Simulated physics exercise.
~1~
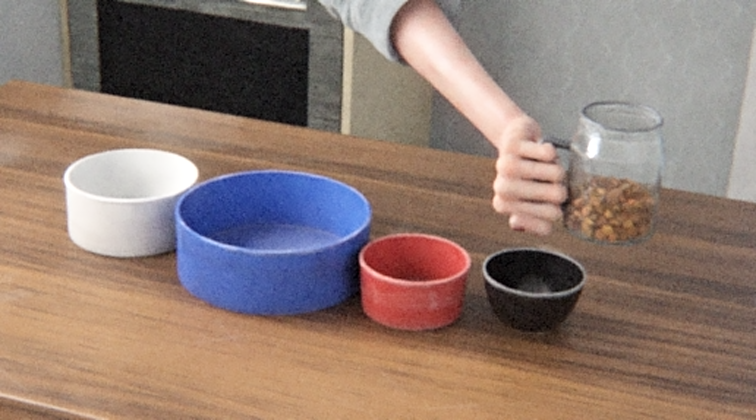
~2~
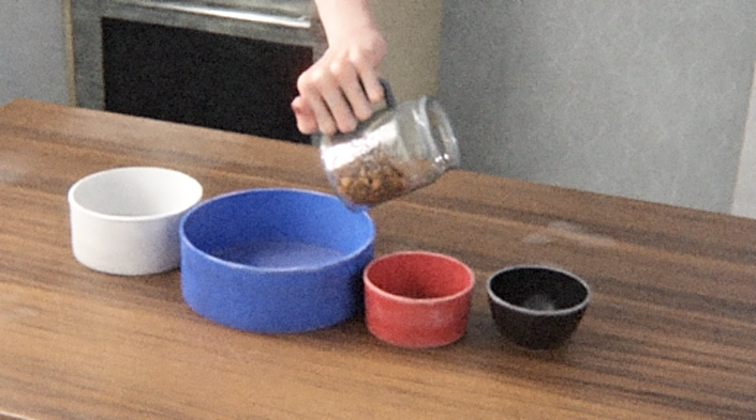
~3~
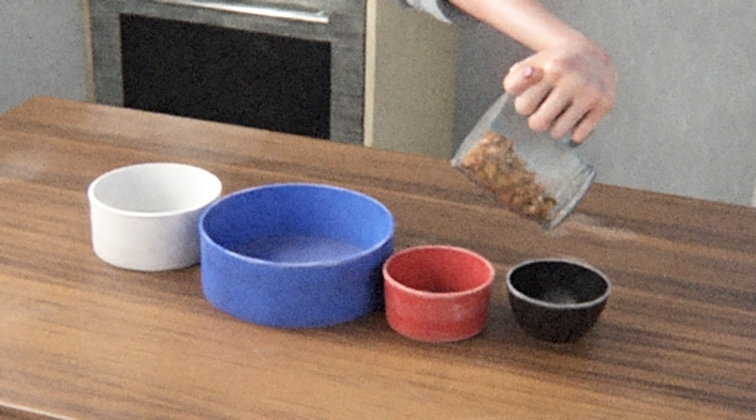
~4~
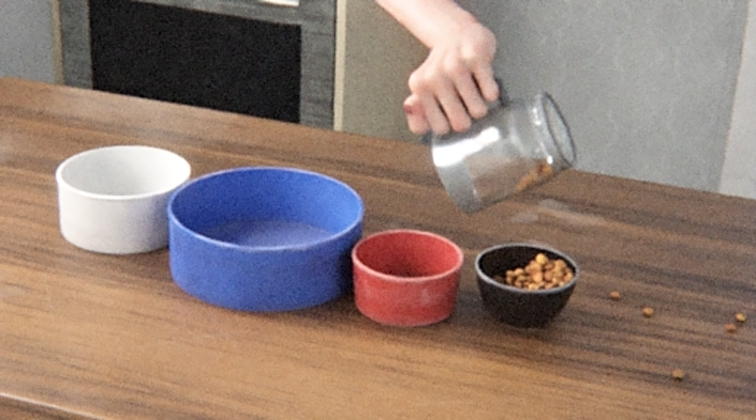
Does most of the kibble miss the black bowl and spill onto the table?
No, most of the kibble ends up in the black bowl. Only a few pieces lie scattered on the table beside it.
A hand swings a jar left, then right, and pours kibble mostly into the black bowl.
